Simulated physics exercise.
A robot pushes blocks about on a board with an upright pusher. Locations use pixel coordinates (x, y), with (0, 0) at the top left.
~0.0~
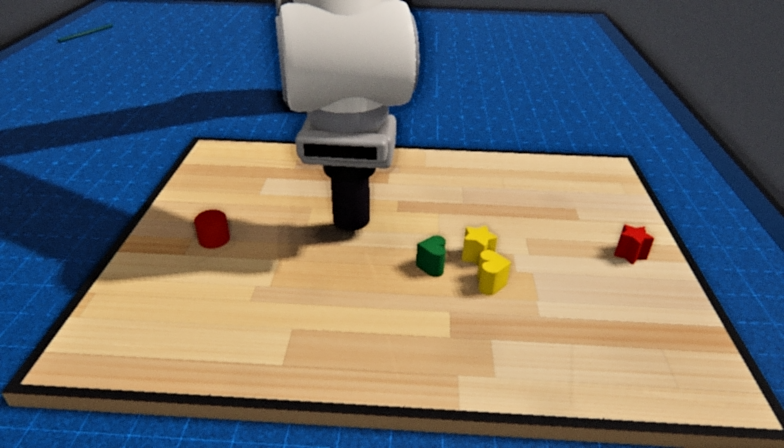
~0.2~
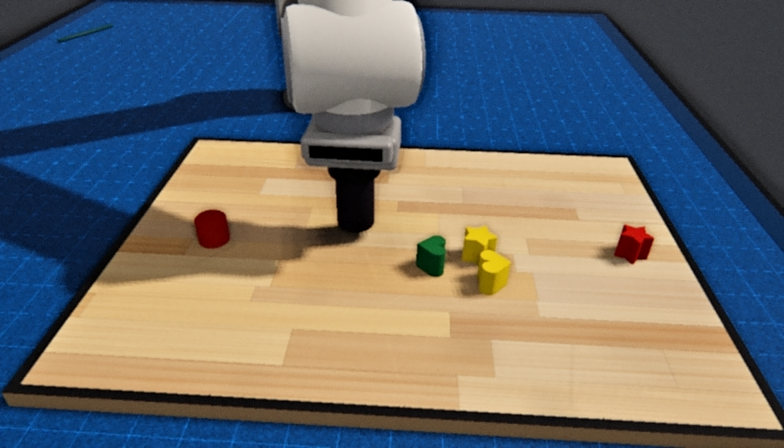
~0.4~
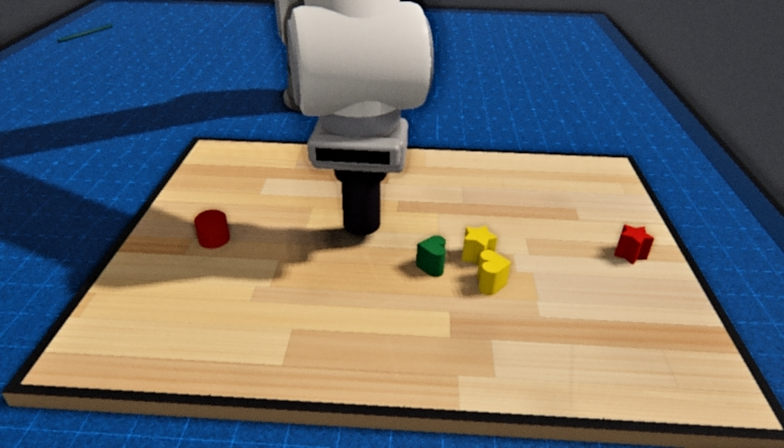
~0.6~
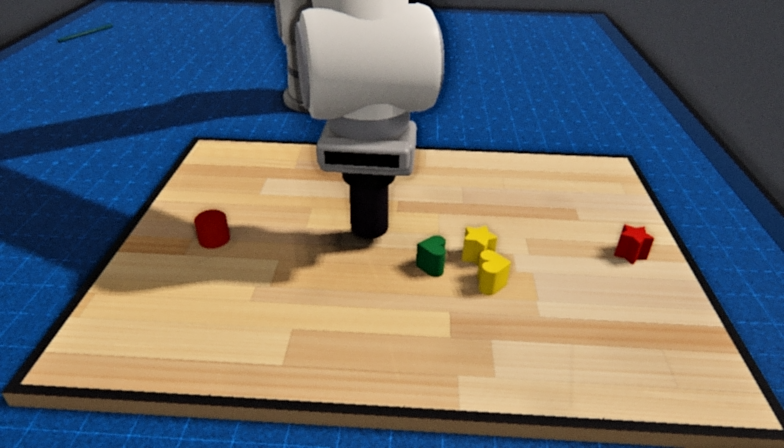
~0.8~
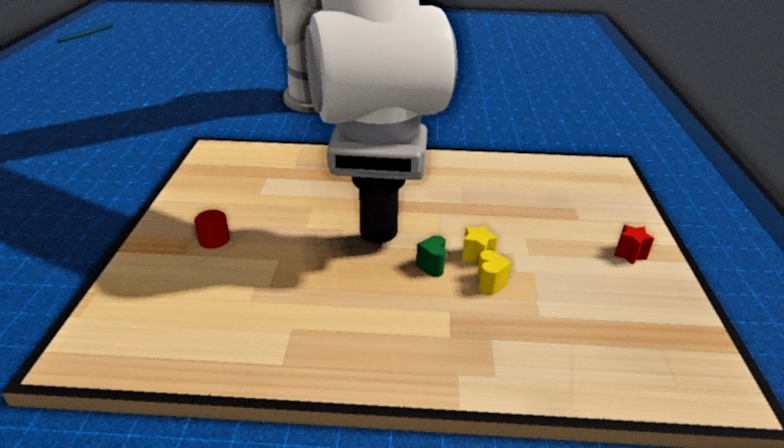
In the video, a robot arm with a black upright pusher moves slowly a short way to the right over a wooden board, nearing a green heart, while the red, green and yellow blocks stay still.
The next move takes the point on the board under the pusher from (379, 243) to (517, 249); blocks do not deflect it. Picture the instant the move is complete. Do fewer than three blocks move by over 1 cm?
That would be a yes.
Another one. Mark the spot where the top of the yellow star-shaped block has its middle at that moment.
It will likely be found at (526, 247).
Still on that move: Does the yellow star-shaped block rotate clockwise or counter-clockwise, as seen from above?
Rotates clockwise.
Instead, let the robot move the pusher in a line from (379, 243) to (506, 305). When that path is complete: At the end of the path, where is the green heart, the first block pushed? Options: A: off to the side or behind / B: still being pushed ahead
B
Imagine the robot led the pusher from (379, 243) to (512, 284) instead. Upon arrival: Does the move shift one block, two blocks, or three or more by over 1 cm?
My guess is at least three.
The first path, step by step. One third of the way, pusher (427, 234); nothing pushed yet.
Two thirds of the way, pusher (472, 236); yellow star-shaped block (501, 239), turned 30° clockwise.
At the end, pusher (519, 238); green heart unmoved; yellow star-shaped block (526, 247), turned 80° clockwise.
